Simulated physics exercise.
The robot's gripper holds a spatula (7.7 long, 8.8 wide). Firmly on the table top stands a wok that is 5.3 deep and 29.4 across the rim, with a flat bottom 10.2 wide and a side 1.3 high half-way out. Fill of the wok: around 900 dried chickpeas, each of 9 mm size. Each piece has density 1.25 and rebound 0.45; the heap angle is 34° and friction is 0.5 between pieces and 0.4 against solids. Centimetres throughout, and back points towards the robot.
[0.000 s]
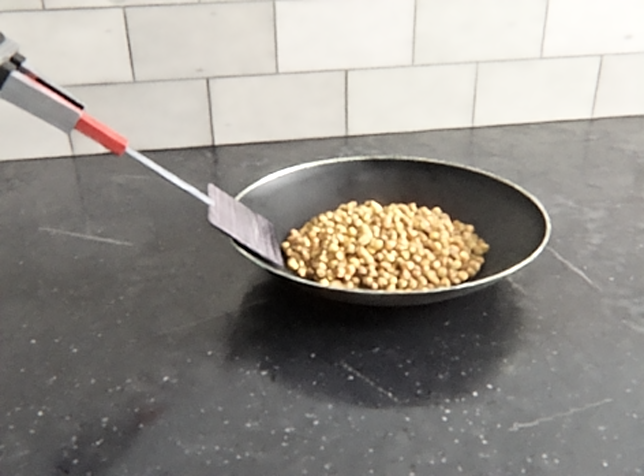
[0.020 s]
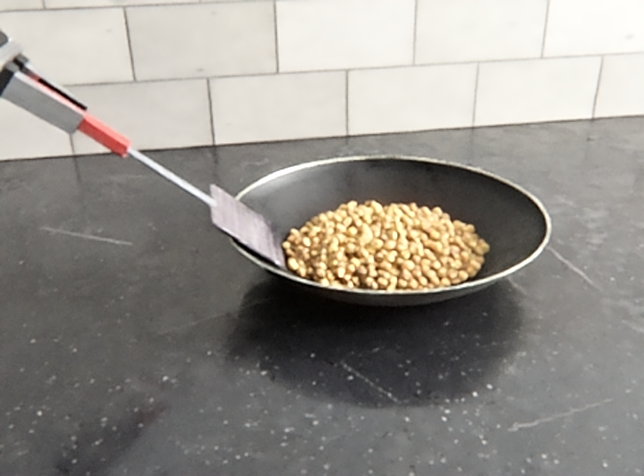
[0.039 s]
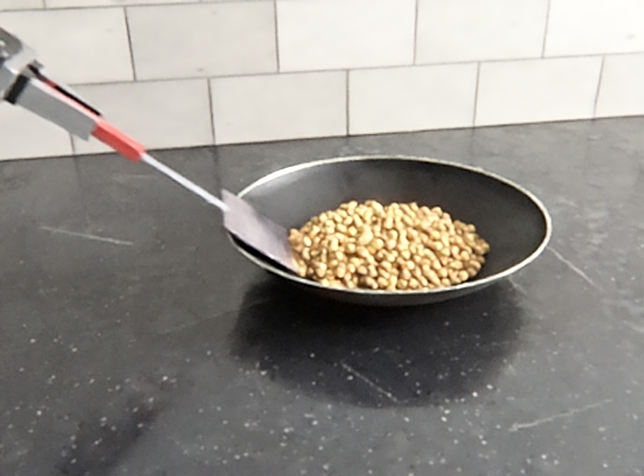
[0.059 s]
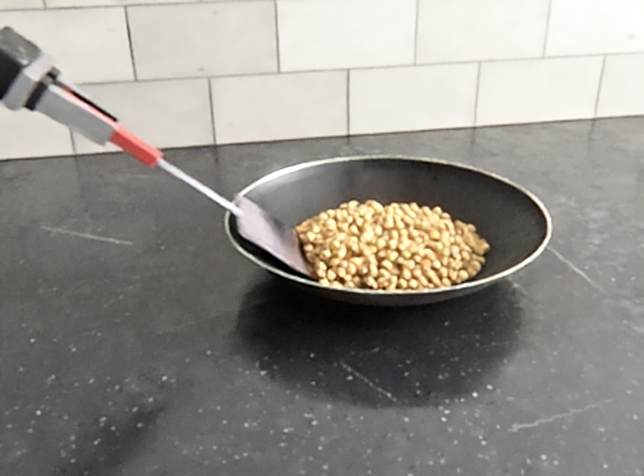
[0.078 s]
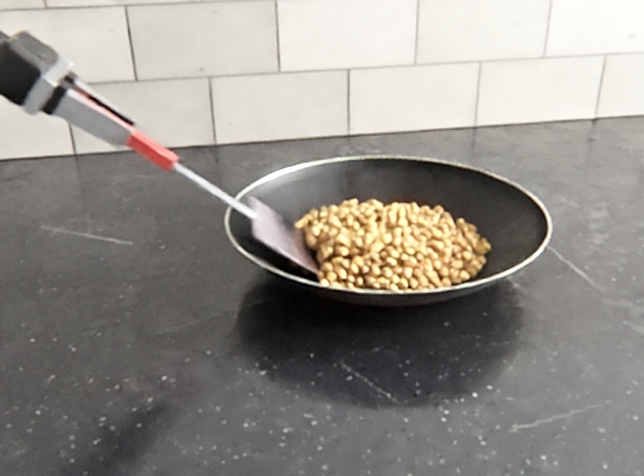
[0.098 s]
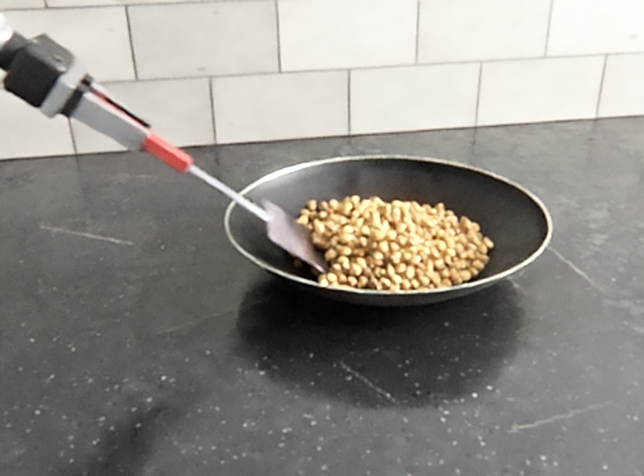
A spatula held by a robotic gripper starts at the left rim of a dark wok filled with a heap of tan chickpeas on a black speckled countertop. It slides a short way right and down into the wok, meeting the heap's left side. The chickpeas there shift slightly rightward, and the heap stays mostly in place.
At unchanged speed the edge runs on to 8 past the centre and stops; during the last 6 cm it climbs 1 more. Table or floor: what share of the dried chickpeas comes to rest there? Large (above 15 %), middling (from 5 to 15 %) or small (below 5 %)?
Small; below 5 %.
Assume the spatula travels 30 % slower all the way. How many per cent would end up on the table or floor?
It would be roughly 5 percent.
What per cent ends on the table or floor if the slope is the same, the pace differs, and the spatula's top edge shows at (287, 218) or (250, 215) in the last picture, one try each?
First try around 10 %, second try around 0 %.
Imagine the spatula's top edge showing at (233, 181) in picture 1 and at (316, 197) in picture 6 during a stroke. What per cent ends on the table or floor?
Roughly 20 percent ends up there.
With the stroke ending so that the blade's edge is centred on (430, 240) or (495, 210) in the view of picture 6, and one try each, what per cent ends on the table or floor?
Estimates, in order: 0 % and 25 %.
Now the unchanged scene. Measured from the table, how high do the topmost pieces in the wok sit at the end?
6.5 cm.
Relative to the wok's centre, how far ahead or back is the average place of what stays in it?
It sits near 5.5 centimetres ahead of centre.
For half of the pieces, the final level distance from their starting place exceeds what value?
Level distance of around 6 cm.
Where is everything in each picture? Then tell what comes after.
In the first frame, the spatula top edge at (209, 202), sloping 40°; upper third of the load around (383, 239), from x 285 to 485, top at y 205; 900 in the wok.
In the second frame, the spatula top edge at (212, 203), sloping 40°; upper third of the load around (383, 238), from x 285 to 485, top at y 205.
In the third frame, the spatula top edge at (224, 207), sloping 40°; upper third of the load around (383, 238), from x 285 to 485, top at y 205.
In the fourth frame, the spatula top edge at (238, 212), sloping 40°; upper third of the load around (381, 237), from x 285 to 485, top at y 205.
In the fifth frame, the spatula top edge at (253, 215), sloping 40°; upper third of the load around (381, 234), from x 290 to 485, top at y 205.
In the sixth frame, the spatula top edge at (267, 217), sloping 40°; upper third of the load around (384, 232), from x 290 to 490, top at y 200; 900 in the wok.
After 0.17 s, sloping 40°, highest piece 4 above the table; 900 in the wok.
After 0.24 s, sloping 40°, highest piece 5 above the table; 900 in the wok.
After 0.48 s, sloping 40°, highest piece 6 above the table; 877 in the wok, 19 on the table or floor, 4 on the blade or in flight.
After 1.53 s, sloping 40°, highest piece 6 above the table; 876 in the wok, 24 on the table or floor.
In the end, 876 in the wok, 24 on the table or floor. That is 3 % on the table or floor.
